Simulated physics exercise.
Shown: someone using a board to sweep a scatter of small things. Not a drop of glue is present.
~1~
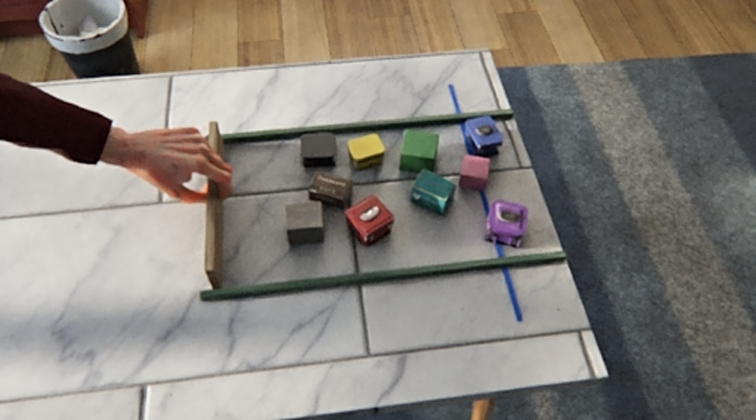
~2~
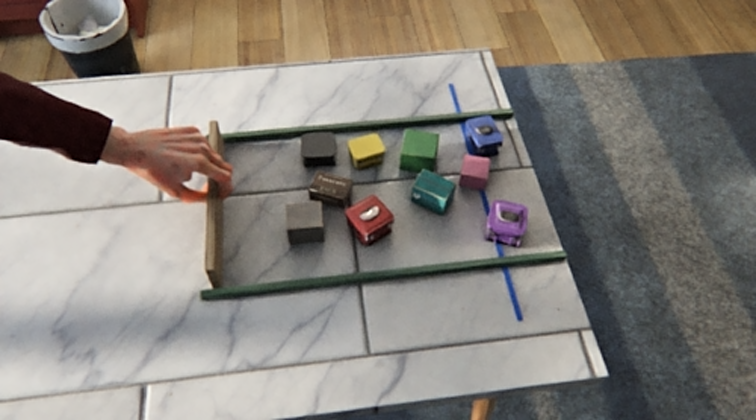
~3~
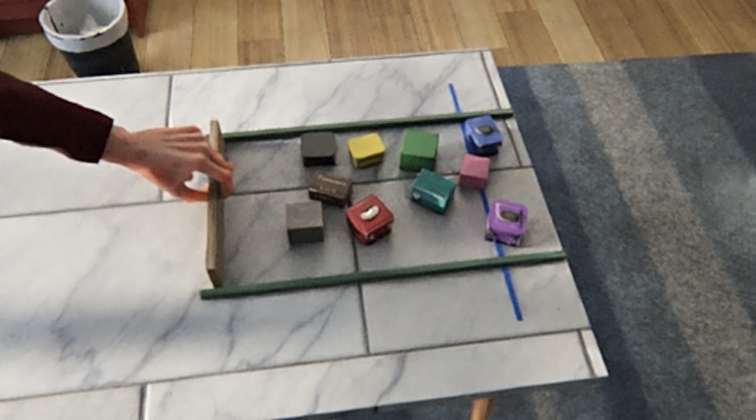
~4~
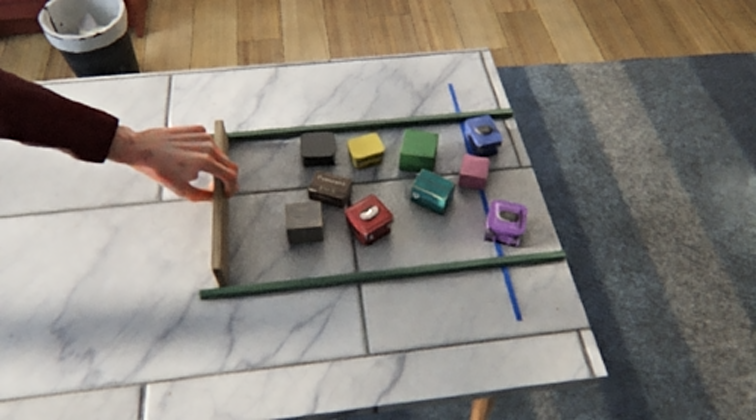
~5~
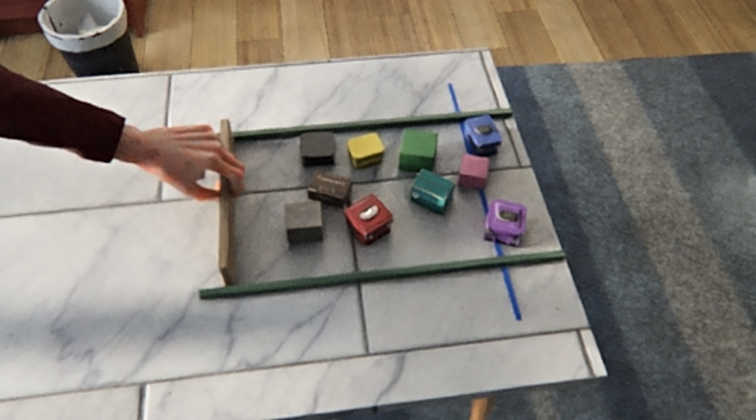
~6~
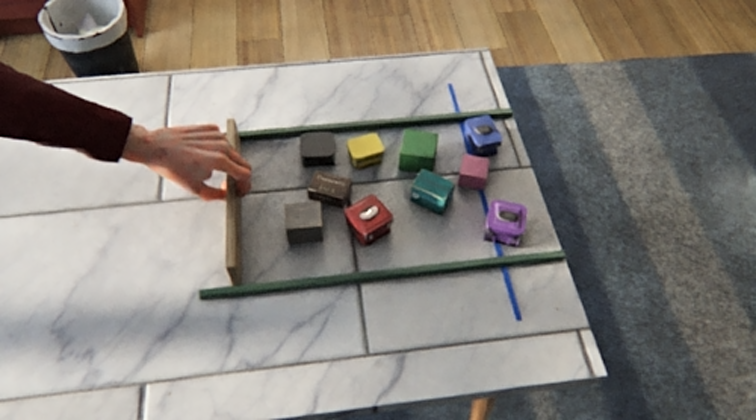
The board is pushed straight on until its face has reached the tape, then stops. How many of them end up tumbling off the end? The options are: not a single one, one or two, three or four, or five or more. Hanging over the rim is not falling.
My answer: Three or four.
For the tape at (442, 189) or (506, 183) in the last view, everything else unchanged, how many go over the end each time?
0 and 7 down on the floor.
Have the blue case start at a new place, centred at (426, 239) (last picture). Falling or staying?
Here the blue case stays aboard.
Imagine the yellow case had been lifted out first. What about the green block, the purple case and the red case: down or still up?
Green block: Still there; purple case: Over the edge; red case: Still there.
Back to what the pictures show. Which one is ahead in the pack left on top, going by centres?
Answer: The blue case.
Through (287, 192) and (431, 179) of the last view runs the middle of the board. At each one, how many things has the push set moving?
First 1, then 10.
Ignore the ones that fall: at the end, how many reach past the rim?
It's 4.
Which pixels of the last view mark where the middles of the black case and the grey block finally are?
First (482, 131), then (506, 202).
Early on, none off yet; blue case at rest near (482, 137); purple case at rest near (505, 223); pink block at rest near (473, 172).
A while later, none off yet; blue case travelled a little near (496, 134); purple case at rest near (508, 223); pink block travelled about its own width near (507, 182).
Finally, the number that fall off is three or four; lost, green block, pink block and purple case.
